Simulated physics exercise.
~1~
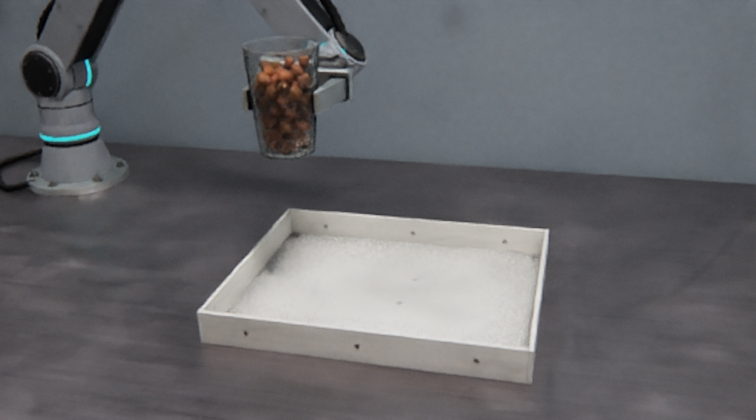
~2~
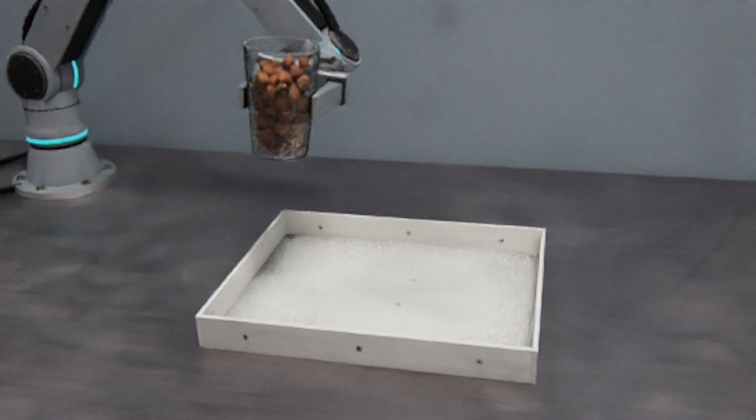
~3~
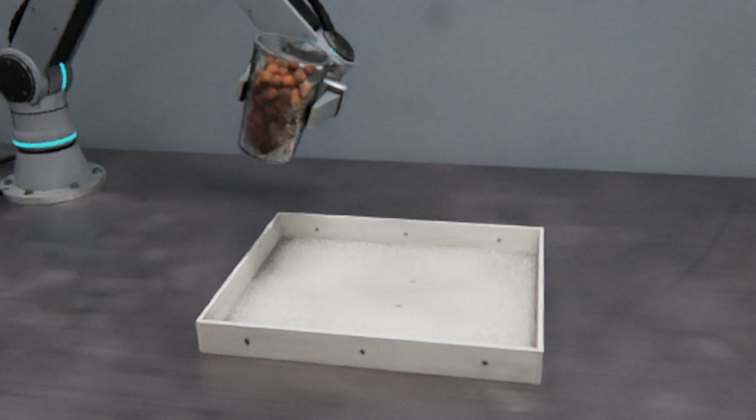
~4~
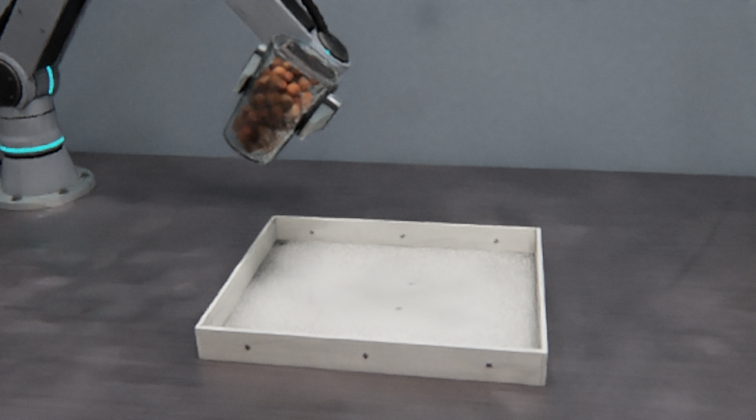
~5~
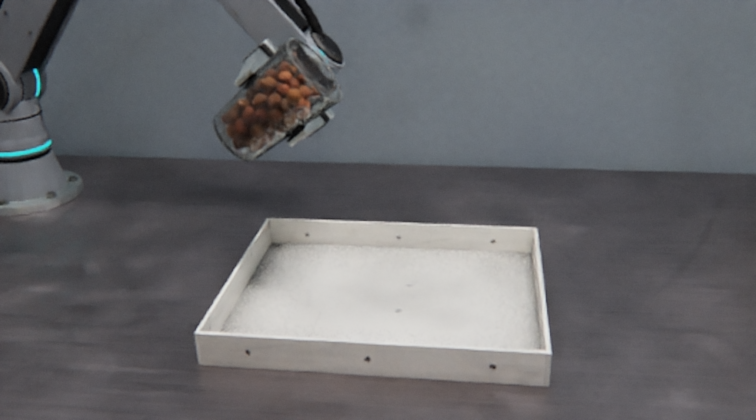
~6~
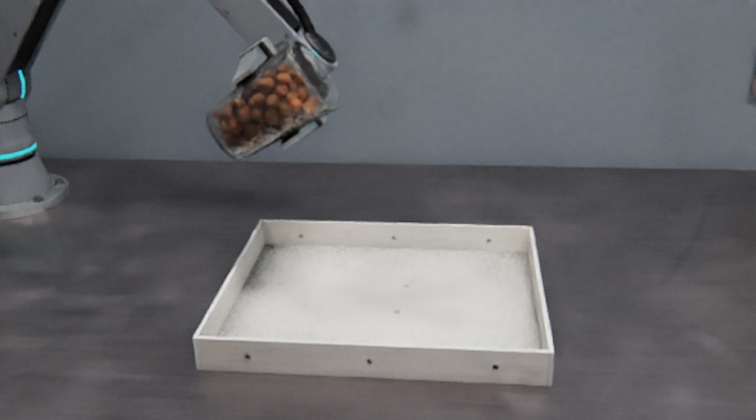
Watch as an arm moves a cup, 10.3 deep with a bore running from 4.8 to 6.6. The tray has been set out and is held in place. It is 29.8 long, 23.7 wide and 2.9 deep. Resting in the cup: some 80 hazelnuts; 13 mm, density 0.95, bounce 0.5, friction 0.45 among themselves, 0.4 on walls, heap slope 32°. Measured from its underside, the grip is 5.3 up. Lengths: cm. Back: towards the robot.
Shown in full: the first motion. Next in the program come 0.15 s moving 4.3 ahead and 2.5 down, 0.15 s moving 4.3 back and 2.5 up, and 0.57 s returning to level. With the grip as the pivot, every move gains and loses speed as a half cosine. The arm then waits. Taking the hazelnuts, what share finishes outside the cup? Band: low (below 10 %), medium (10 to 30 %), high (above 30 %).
Low.
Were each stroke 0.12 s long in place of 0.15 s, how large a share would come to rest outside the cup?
Roughly 0 percent would.
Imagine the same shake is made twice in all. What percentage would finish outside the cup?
Roughly 0 in a hundred.
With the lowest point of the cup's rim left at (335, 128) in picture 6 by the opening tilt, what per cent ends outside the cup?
Roughly 15 per cent.
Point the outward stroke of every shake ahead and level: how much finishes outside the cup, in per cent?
Some 5 in a hundred.
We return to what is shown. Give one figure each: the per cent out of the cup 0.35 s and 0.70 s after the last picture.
About 0, 0.
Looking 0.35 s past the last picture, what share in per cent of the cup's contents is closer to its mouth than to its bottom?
Roughly 45 per cent.
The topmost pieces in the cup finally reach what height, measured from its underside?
I'd say close to 9.0 cm.
Then, 0.35 s on, tilted 55° forward, highest piece 22 above the table; 81 in the cup.
Then, 0.70 s on, tilted 12° forward, highest piece 24 above the table; 81 in the cup.
Then, 1.07 s on, level, highest piece 24 above the table; 81 in the cup.
Then, 2.12 s on, level, highest piece 24 above the table; 81 in the cup.
In the end, 81 in the cup. That is 0 % outside the cup.
